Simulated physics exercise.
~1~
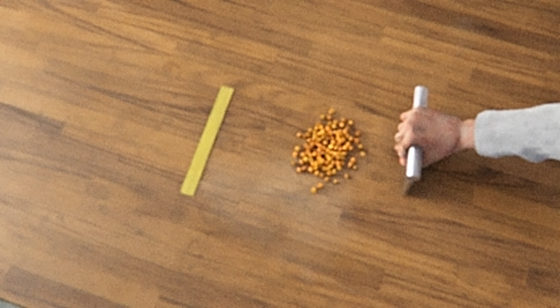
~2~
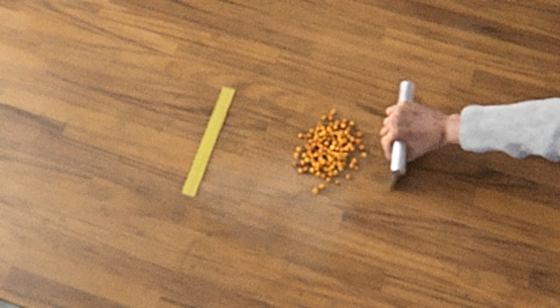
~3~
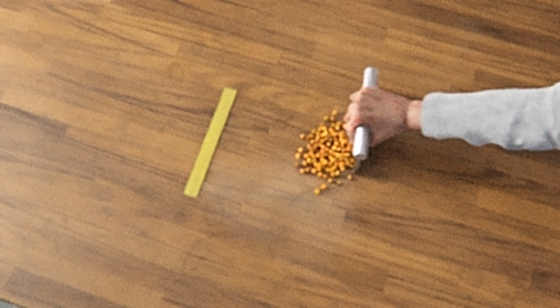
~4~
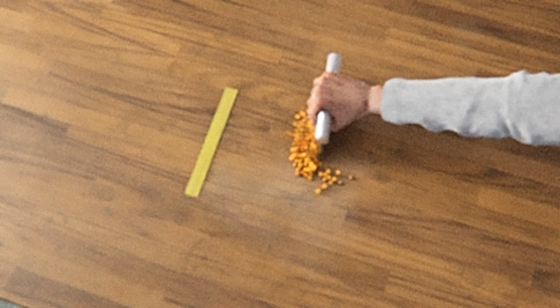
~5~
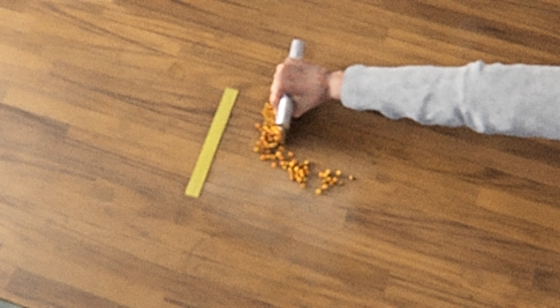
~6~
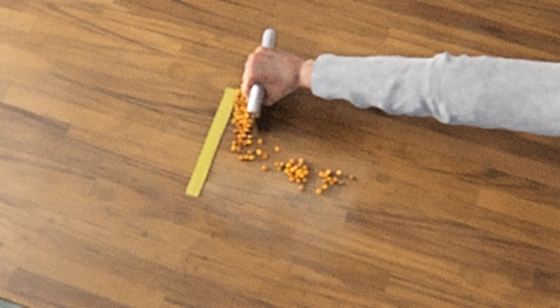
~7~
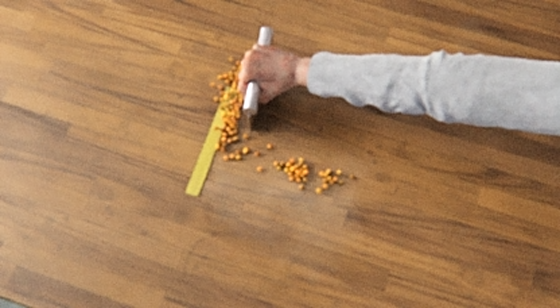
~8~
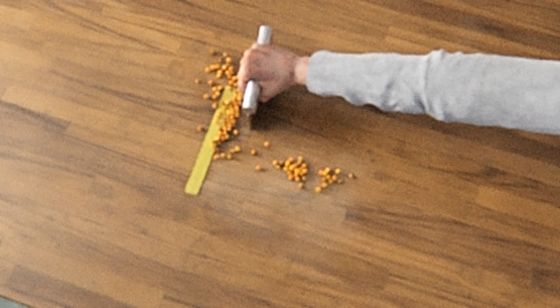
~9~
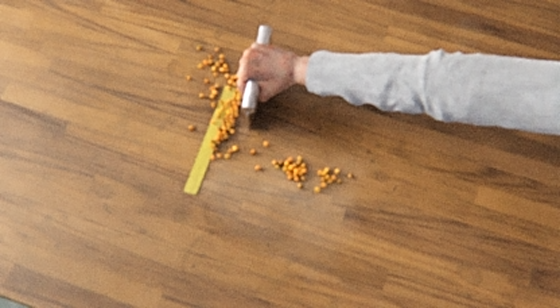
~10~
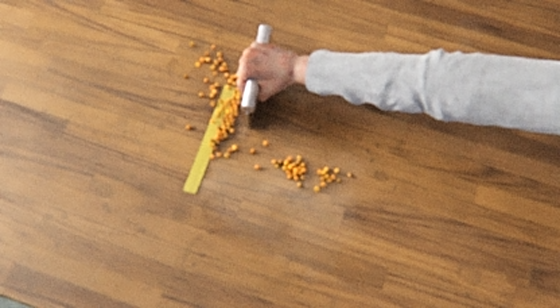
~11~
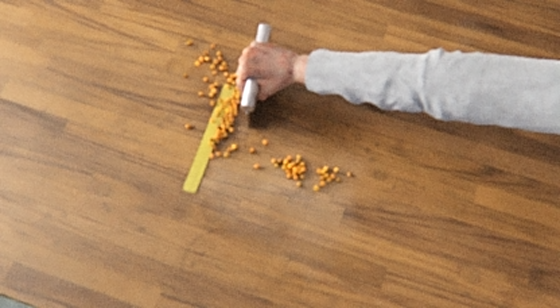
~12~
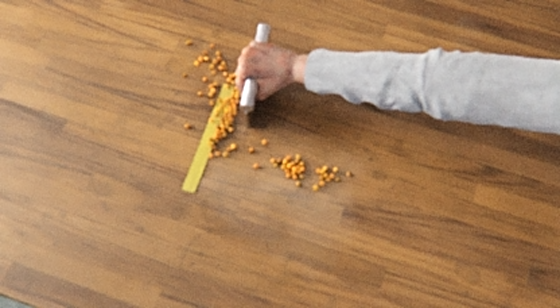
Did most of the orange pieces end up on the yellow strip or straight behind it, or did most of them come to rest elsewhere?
Most of them came to rest elsewhere, in front of the strip, around its upper end or left along the scraper's path. Only a modest share ended up on the strip or straight behind it.
